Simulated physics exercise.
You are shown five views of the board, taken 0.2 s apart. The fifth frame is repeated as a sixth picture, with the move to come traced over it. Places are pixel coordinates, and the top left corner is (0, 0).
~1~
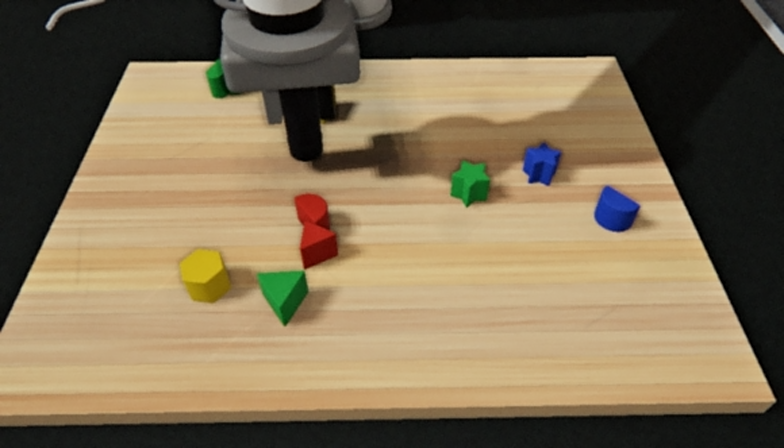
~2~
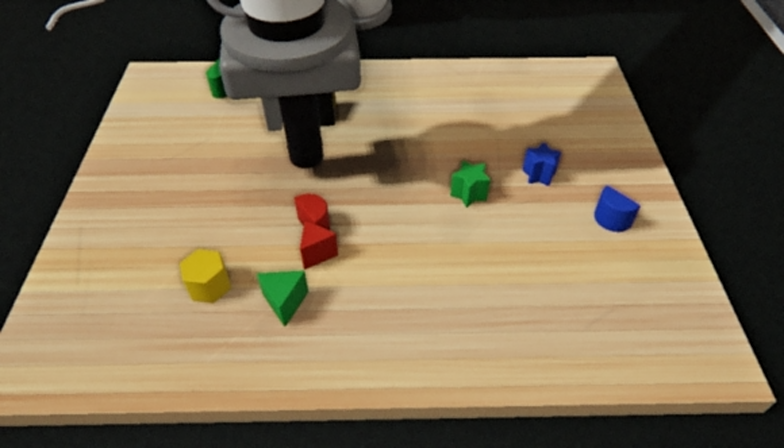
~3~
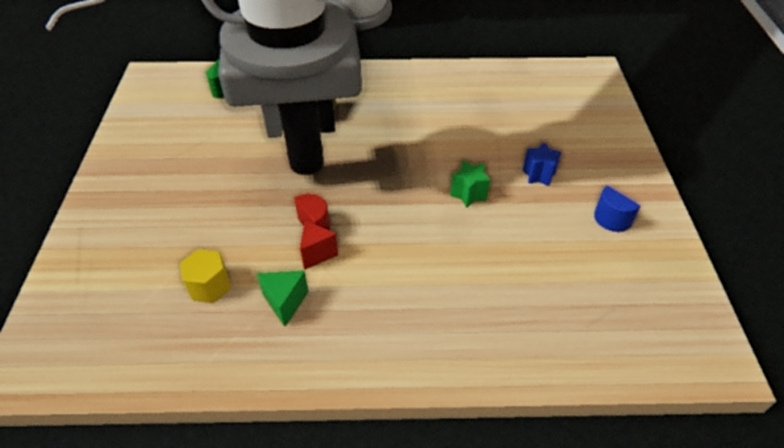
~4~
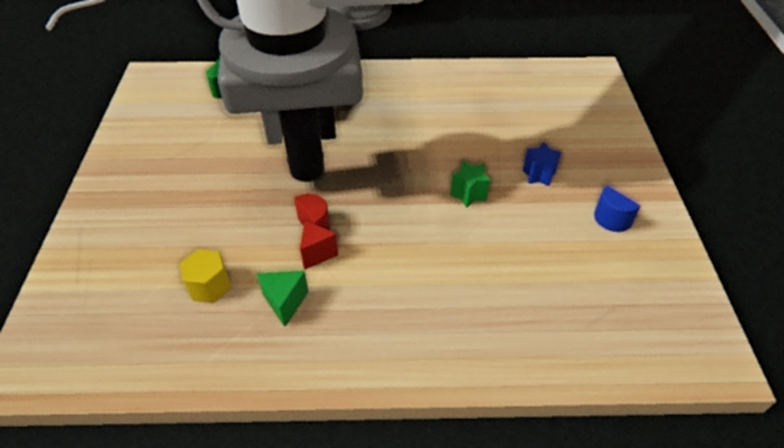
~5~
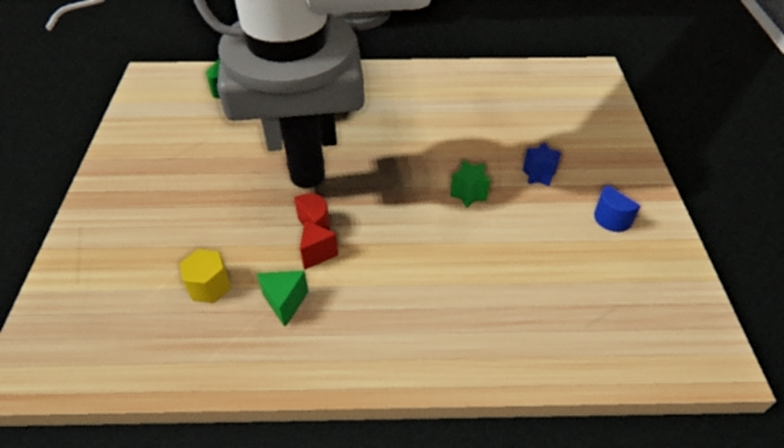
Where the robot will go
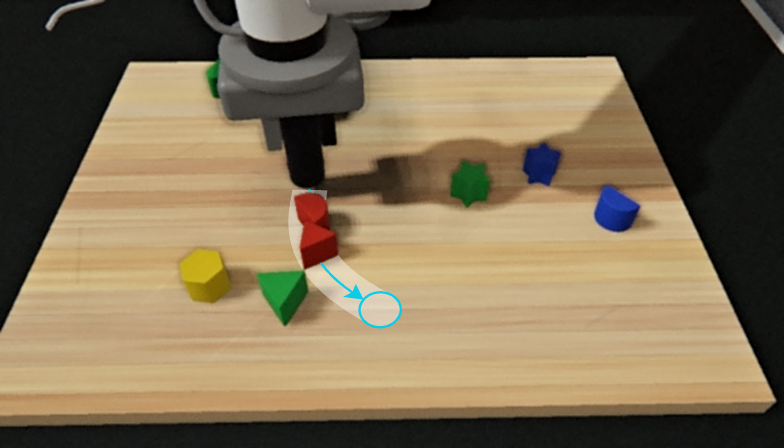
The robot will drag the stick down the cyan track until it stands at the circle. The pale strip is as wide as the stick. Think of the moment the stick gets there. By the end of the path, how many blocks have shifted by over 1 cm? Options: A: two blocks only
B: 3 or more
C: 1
Option A.
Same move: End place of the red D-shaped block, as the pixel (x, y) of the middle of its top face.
At pixel (389, 325).
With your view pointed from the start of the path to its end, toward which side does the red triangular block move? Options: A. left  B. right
I choose B.
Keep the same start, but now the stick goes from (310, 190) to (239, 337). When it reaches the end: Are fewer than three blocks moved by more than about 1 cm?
I believe not.
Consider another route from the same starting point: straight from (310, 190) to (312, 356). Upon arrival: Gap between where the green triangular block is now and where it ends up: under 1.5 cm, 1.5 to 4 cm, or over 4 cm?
The 1.5 to 4 cm band.
The line goes from (310, 190) by way of (308, 233) and (332, 275) to (380, 309).
On the path given first. One third of the way, stick at (306, 220); red D-shaped block at (326, 231), turned 50° anticlockwise; red triangular block at (313, 249), turned 25° anticlockwise.
Two thirds of the way, stick at (331, 264); red D-shaped block at (350, 281), turned 35° anticlockwise; red triangular block at (327, 296).
At the end, stick at (380, 297); green triangular block unmoved; red D-shaped block at (389, 325); red triangular block at (330, 305).
